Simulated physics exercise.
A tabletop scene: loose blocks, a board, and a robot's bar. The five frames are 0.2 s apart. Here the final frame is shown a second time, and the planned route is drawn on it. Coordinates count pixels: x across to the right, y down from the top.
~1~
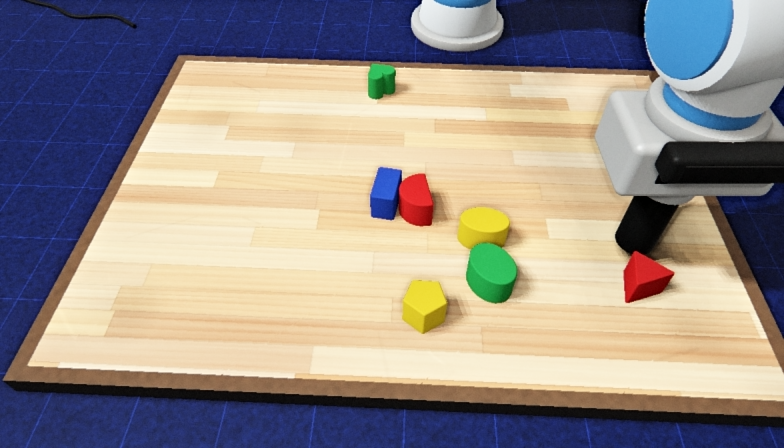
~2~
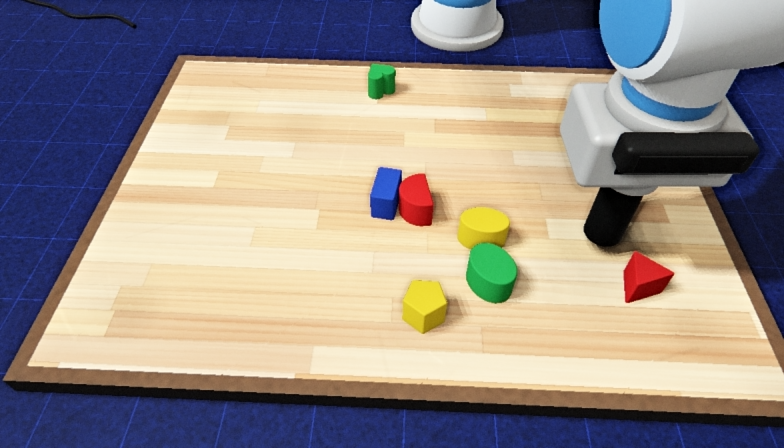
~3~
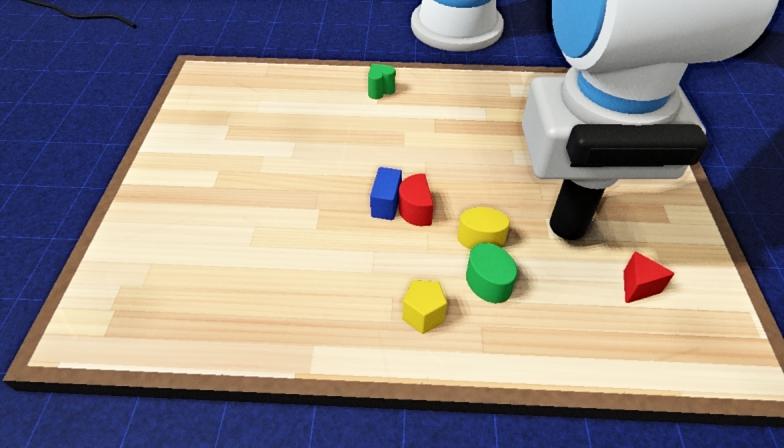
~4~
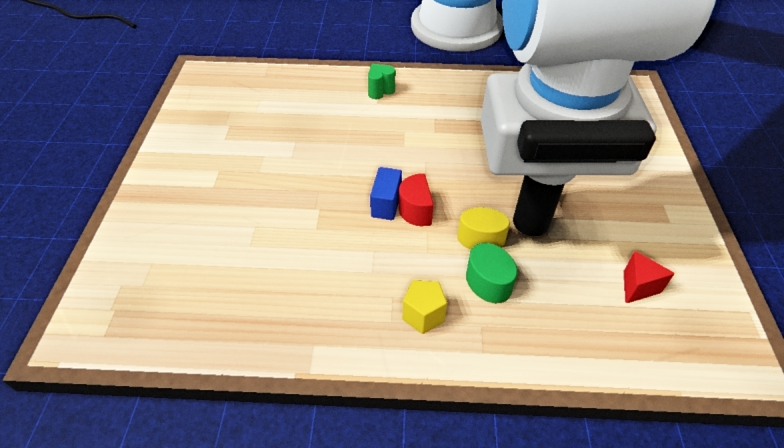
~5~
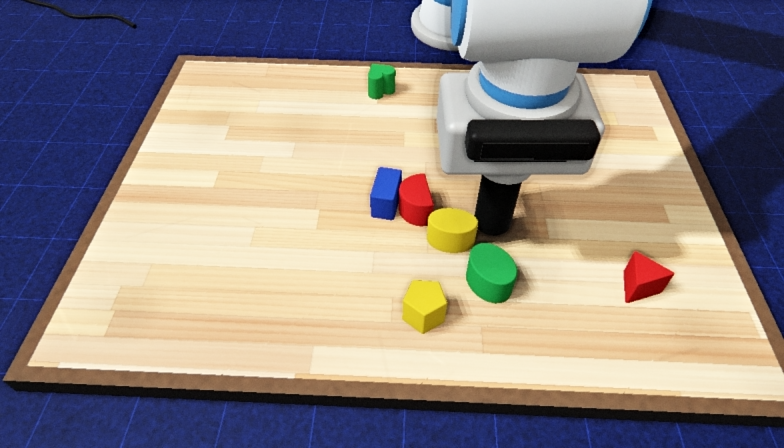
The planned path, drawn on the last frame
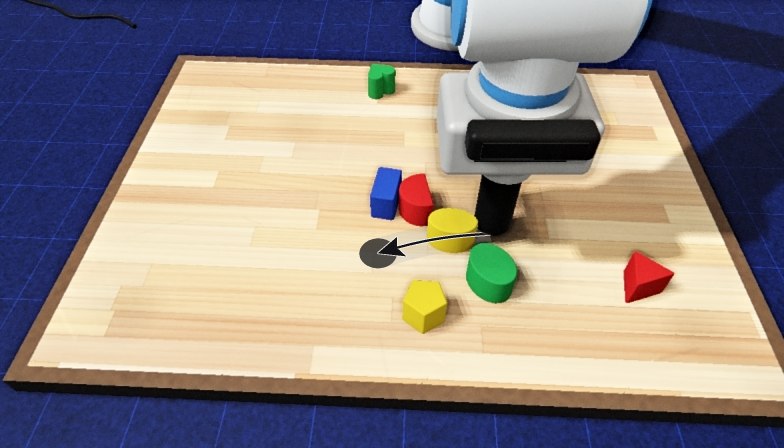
On a wooden board, a robot's black bar moves left and nudges the yellow oval block left.
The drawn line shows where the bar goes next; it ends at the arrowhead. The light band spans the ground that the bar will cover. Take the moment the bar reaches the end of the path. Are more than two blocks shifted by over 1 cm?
No, it doesn't check out.
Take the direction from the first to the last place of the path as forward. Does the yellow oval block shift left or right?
The shift goes right.
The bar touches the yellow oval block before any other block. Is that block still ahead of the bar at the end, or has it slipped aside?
Held in front.
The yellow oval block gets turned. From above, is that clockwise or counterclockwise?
Seen from above, its turn is clockwise.
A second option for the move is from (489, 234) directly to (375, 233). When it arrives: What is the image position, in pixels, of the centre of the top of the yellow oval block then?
Pixel (337, 231).
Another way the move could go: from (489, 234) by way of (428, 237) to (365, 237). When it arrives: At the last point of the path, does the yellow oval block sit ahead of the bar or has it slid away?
Final position: Ahead.
Path on the board, from (489, 234) by way of (452, 237) and (415, 243) to (378, 253).
On the path given first. One third of the way, bar at (453, 225); yellow oval block at (413, 222).
Two thirds of the way, bar at (415, 232); yellow oval block at (374, 225), turned 15° clockwise.
At the end, bar at (378, 242); red D-shaped block in place; yellow oval block at (339, 226), turned 50° clockwise.
